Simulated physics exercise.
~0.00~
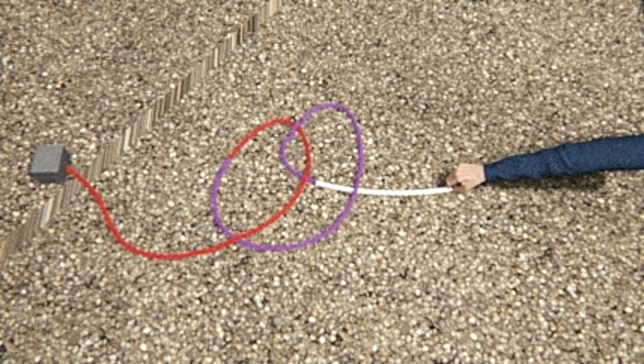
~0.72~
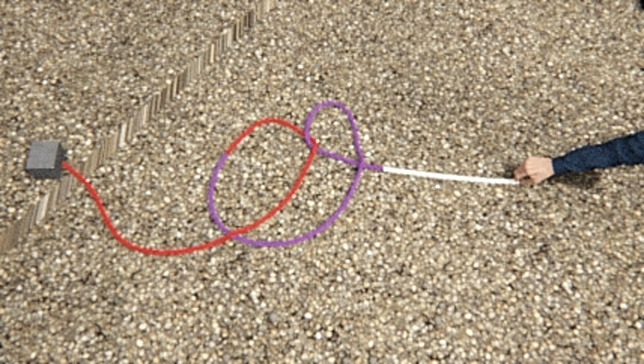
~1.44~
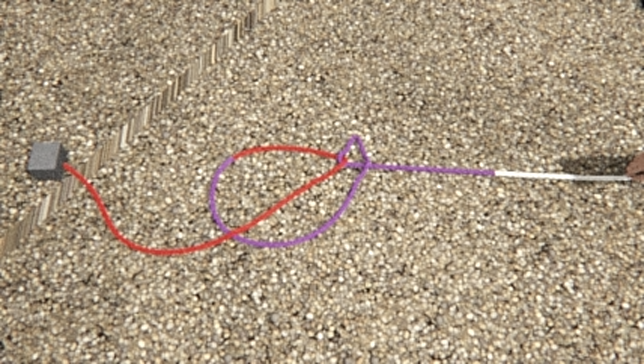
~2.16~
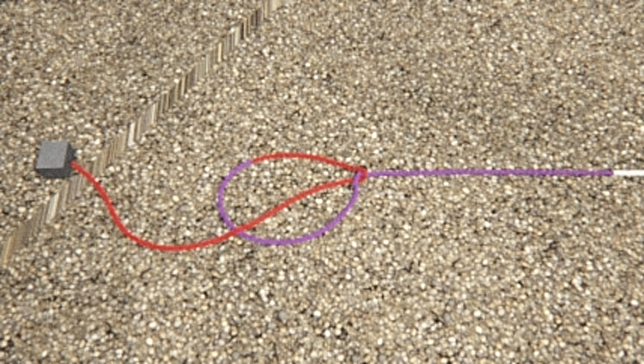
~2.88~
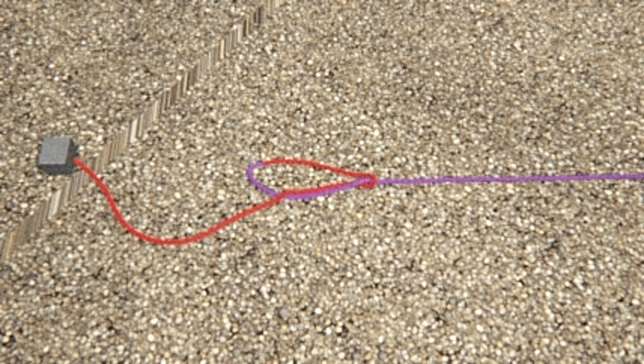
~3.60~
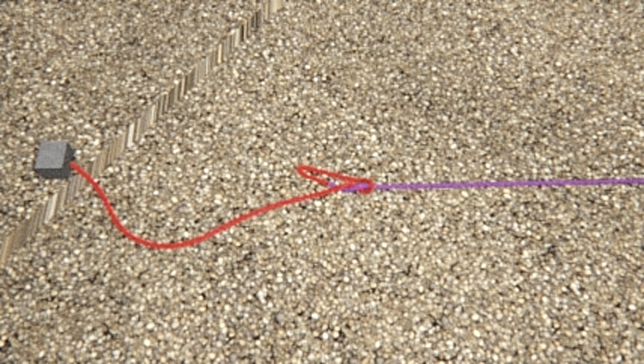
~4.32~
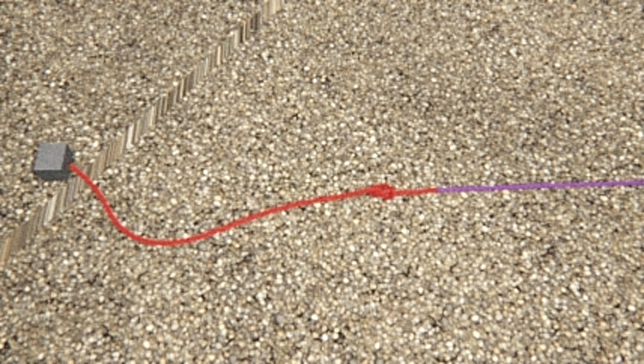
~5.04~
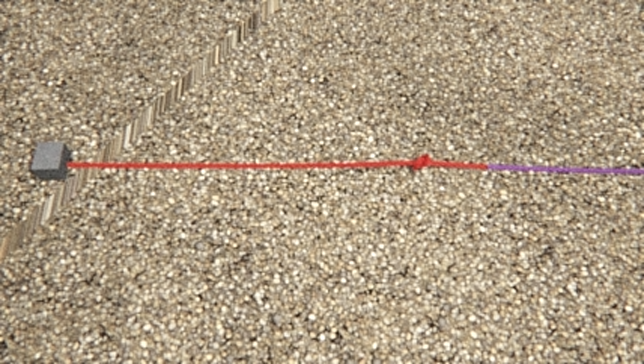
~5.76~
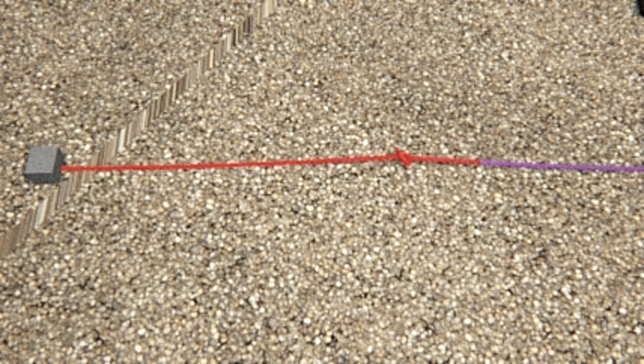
A hand in a dark blue sleeve pulled the white end of a looped red, purple and white rope off to the right over pebbly ground, and the loops shrank until the rope stretched straight from a gray block, with a small red knot left in it.
